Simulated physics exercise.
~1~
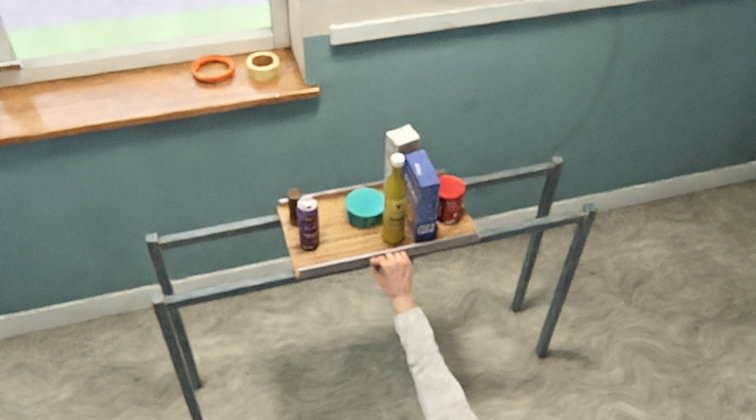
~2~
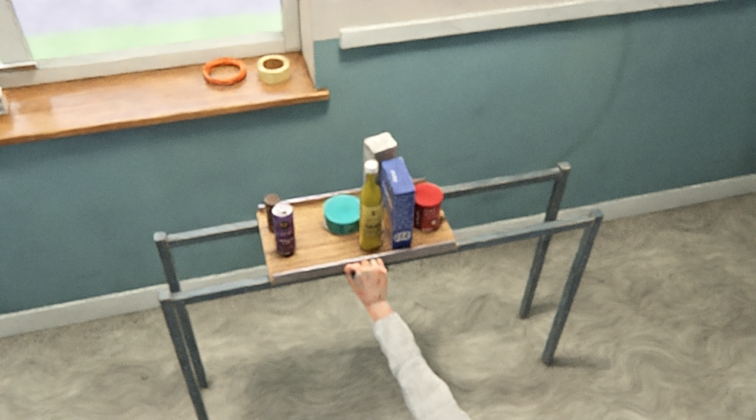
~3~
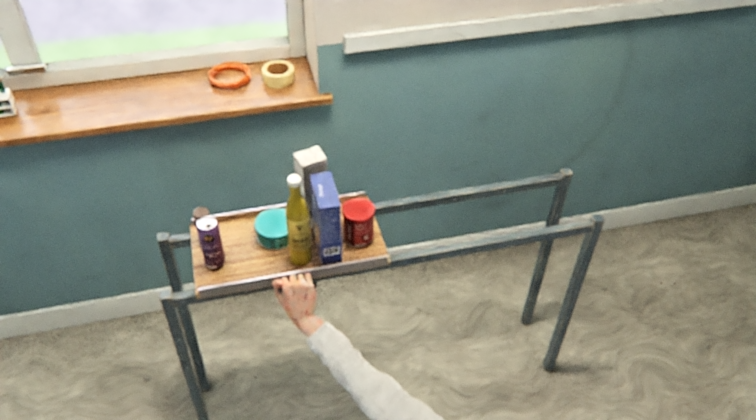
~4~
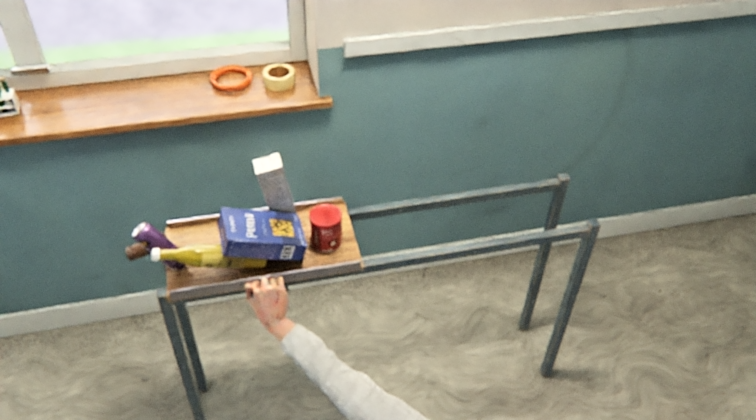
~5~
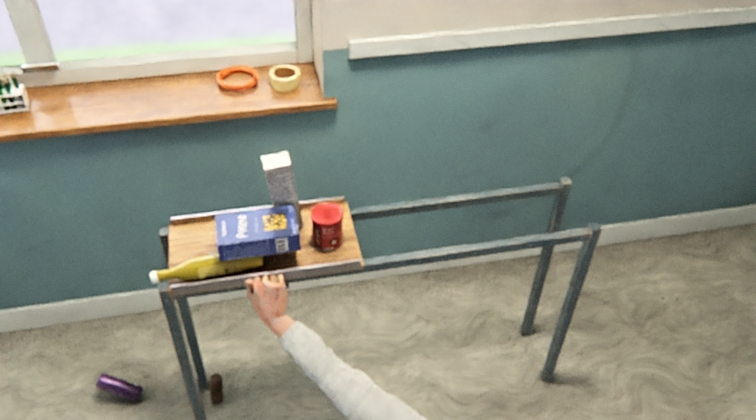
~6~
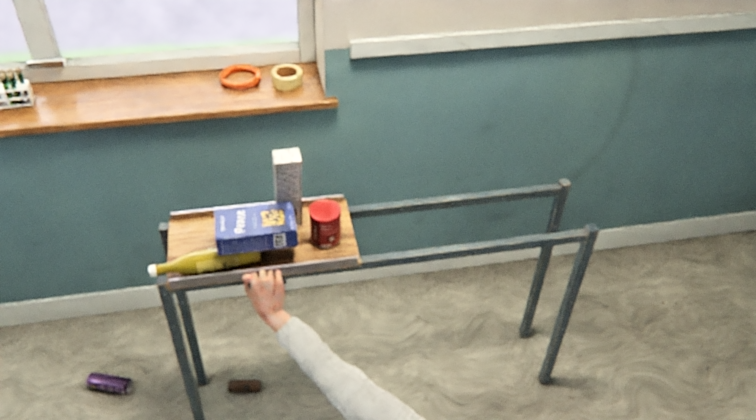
A hand sliding a loaded tray left along rails, bottle and blue packet toppling, purple can and brown shaker falling to the floor.
